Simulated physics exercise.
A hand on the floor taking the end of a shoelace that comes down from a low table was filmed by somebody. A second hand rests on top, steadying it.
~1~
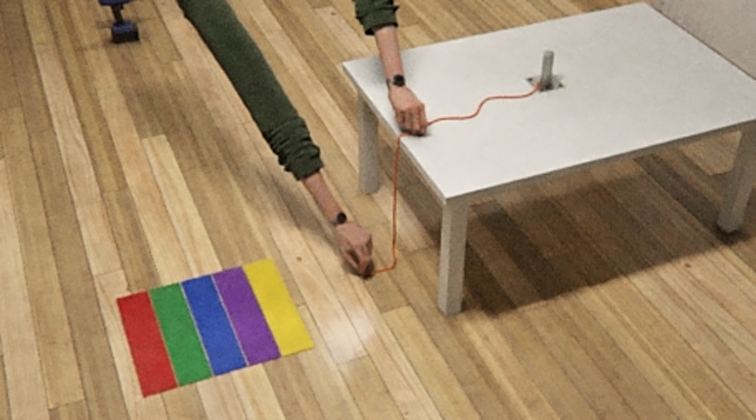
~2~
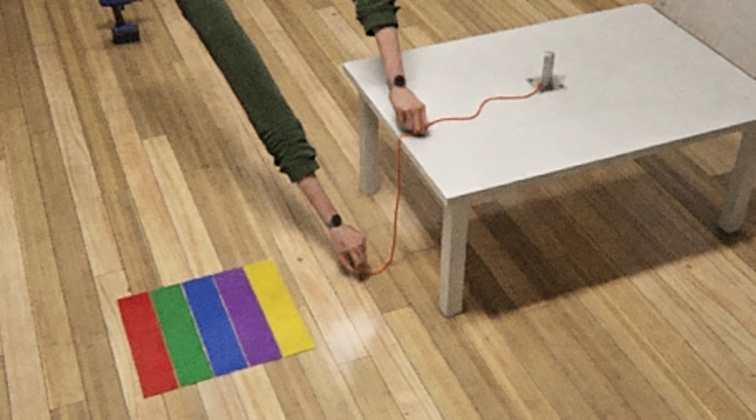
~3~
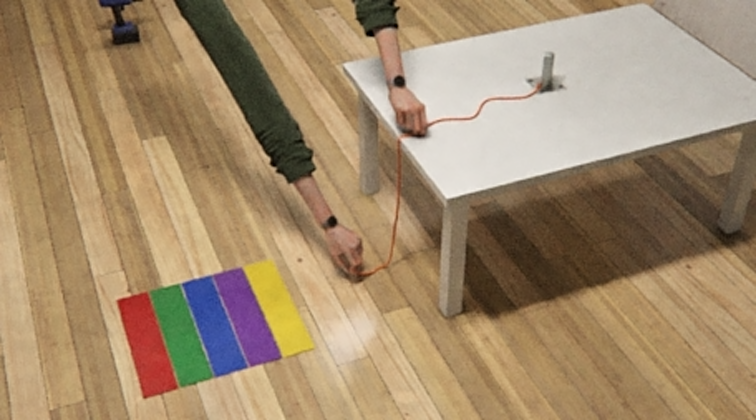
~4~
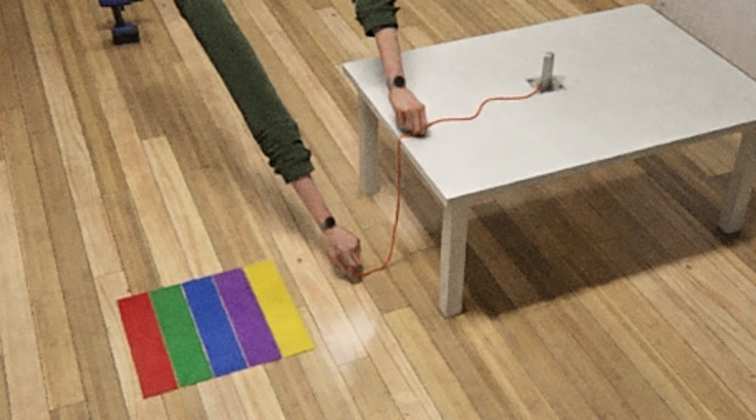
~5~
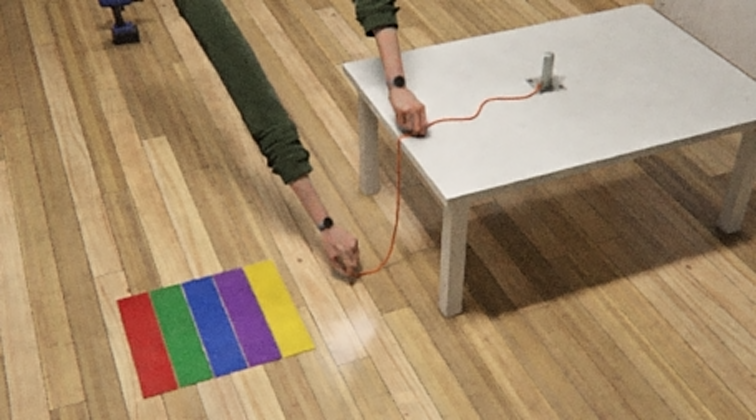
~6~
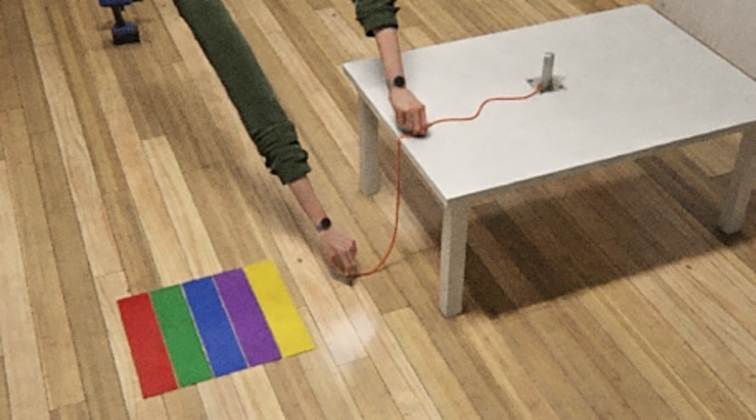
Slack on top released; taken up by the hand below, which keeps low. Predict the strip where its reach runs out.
Its reach runs out at the purple strip.
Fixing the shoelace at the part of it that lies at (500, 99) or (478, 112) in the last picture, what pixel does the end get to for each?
The spots come out as (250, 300) and (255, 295), in that order.
Early on, end near (303, 284); short of the strips.
Midway, end near (264, 295); over yellow.
At the end of the slack, end near (241, 301); over purple. Over purple.
